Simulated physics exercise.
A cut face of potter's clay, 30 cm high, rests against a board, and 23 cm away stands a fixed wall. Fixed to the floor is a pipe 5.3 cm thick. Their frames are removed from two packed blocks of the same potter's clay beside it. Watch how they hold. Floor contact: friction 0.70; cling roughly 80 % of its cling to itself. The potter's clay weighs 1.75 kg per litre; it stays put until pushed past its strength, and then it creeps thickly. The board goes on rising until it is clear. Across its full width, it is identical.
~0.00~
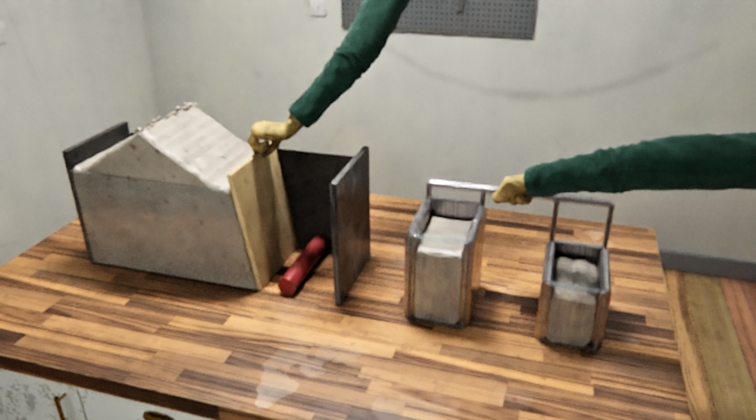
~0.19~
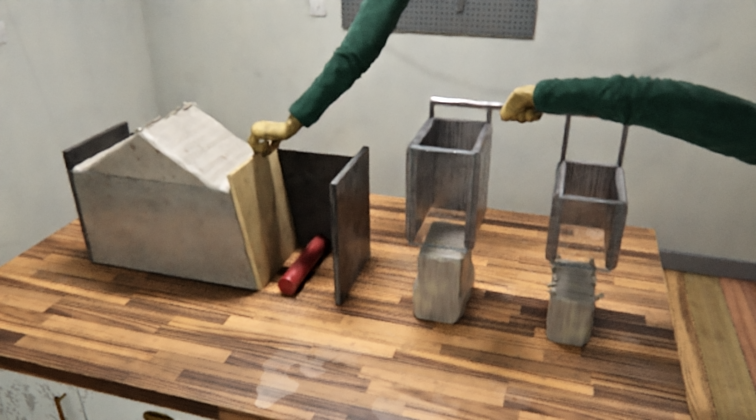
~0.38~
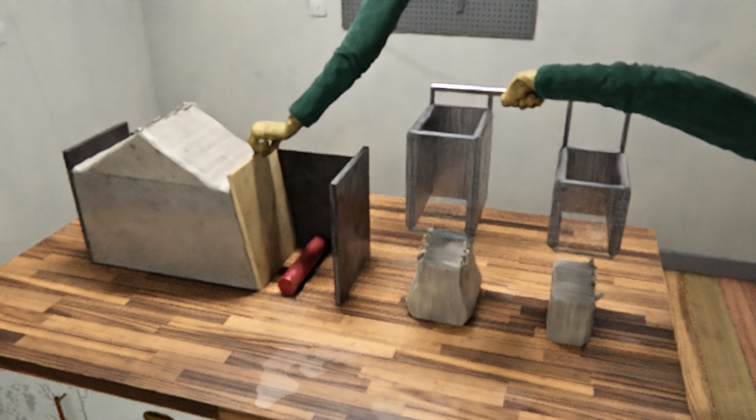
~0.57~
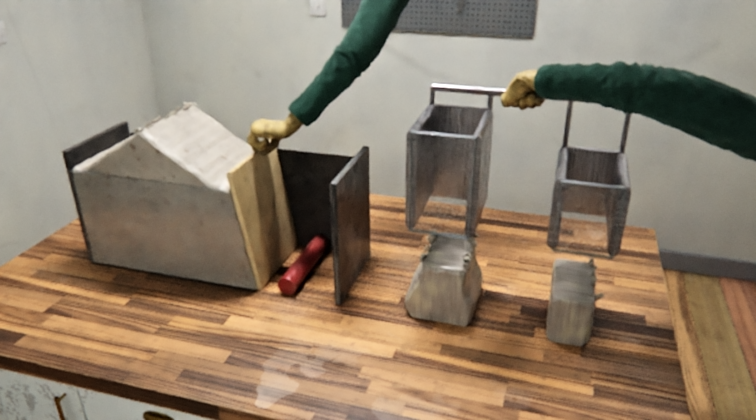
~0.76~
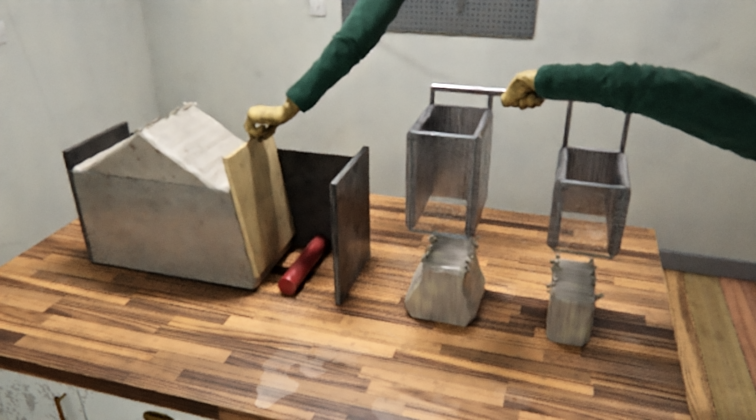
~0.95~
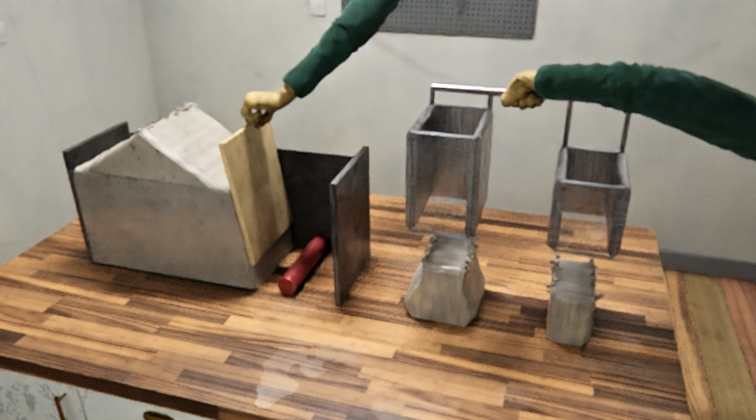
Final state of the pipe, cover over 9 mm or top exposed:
Cover over that depth.
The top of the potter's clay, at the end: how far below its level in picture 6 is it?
Roughly 6.5 cm.
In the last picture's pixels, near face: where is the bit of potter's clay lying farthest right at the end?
Roughly at the pixel (285, 276).
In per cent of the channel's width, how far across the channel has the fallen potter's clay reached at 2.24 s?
About 40 percent of the width.
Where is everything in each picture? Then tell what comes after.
The first picture shows top of the board at (229, 190), not yet moved; top of the potter's clay at (134, 135); blocks stand 21 cm, 14 cm (left to right).
The second picture shows top of the board at (229, 190), not yet moved; top of the potter's clay at (134, 135); blocks stand 20 cm, 14 cm (left to right).
The third picture shows top of the board at (229, 190), not yet moved; top of the potter's clay at (134, 135); blocks stand 17 cm, 14 cm (left to right).
The fourth picture shows top of the board at (229, 188), moved 5 mm; top of the potter's clay at (134, 135); blocks stand 17 cm, 14 cm (left to right).
The fifth picture shows top of the board at (225, 174), moved 4.4 cm; top of the potter's clay at (135, 135); blocks stand 16 cm, 14 cm (left to right).
The sixth picture shows top of the board at (221, 159), moved 8.4 cm; top of the potter's clay at (135, 136); blocks stand 16 cm, 14 cm (left to right).
After 1.34 s, the face still stands and nothing lies on the pipe.
After 1.79 s, the fallen stuff reaches 27 % of the way across and nothing lies on the pipe.
After 2.24 s, the fallen stuff reaches 38 % of the way across and 2.8 cm lies on the pipe.
After 2.69 s, the fallen stuff reaches 38 % of the way across and 2.8 cm lies on the pipe.
After 2.73 s, at the end, the fallen stuff reaches 38 % of the way across and 2.8 cm lies on the pipe.
